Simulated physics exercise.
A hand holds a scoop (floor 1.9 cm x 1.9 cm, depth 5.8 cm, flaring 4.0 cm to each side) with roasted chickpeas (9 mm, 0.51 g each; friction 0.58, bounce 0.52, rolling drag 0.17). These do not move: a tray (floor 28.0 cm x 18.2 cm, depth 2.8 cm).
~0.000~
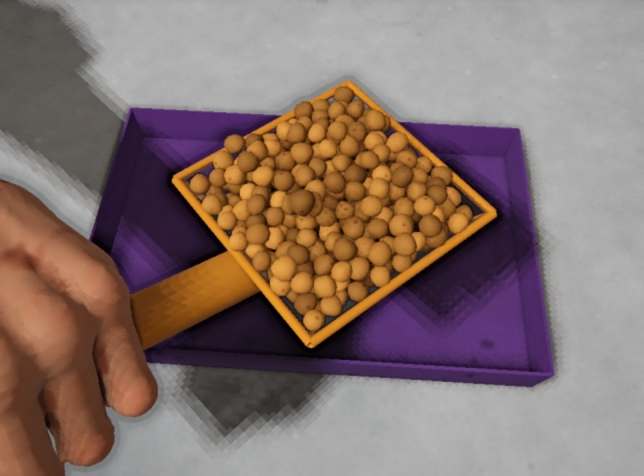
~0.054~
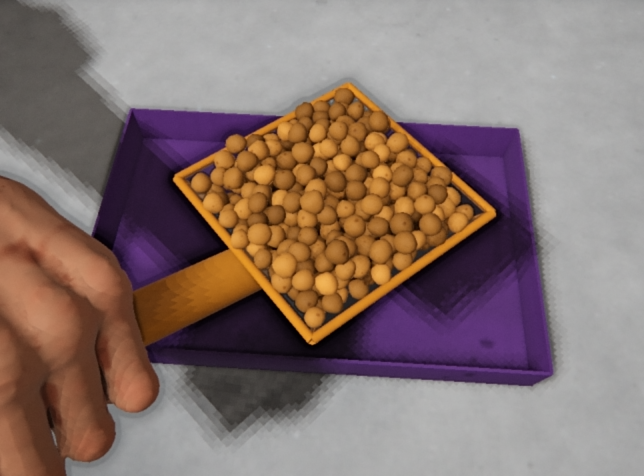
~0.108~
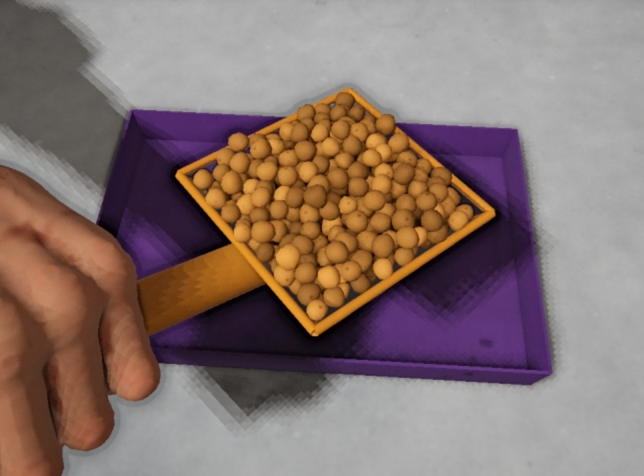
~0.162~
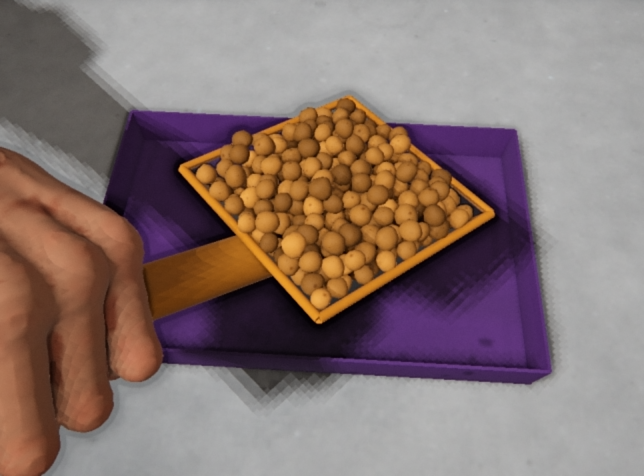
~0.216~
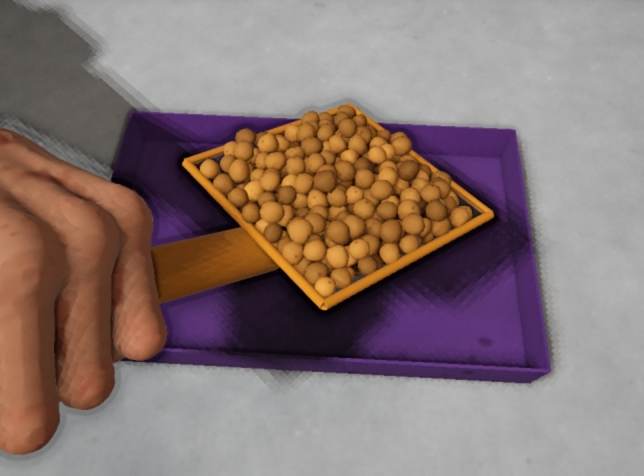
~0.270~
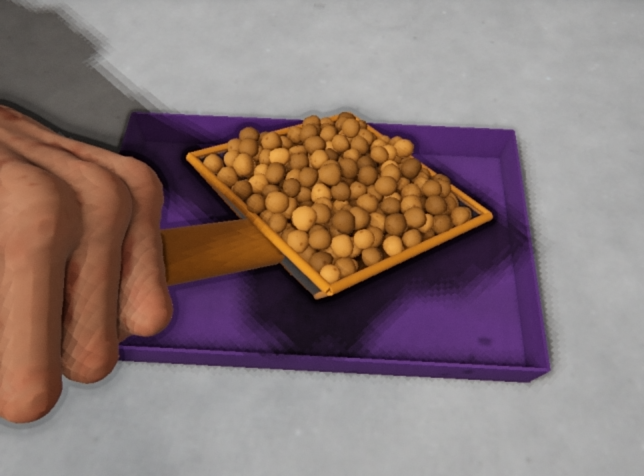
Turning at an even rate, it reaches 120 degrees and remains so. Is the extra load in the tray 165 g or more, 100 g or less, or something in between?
It is 165 g or more.
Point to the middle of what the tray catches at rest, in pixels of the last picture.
(373, 233), approximately.
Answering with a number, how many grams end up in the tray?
It should weigh in at close to 210 grams.
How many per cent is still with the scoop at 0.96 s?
At that moment, some 25 per cent of the load remains.
After 0.65 s, tilt 56 degrees; 3 g in the tray, scoop holds 95 %.
Then, at 0.96 s, tilt 86 degrees; 130 g in the tray, scoop holds 25 %.
After 1.25 s, tilt 113 degrees; 206 g in the tray, scoop holds 0 %.
After 1.53 s, tilt 120 degrees; 206 g in the tray, scoop holds 0 %.
At rest (1.8 s), 206 g in the tray, scoop holds 0 %.
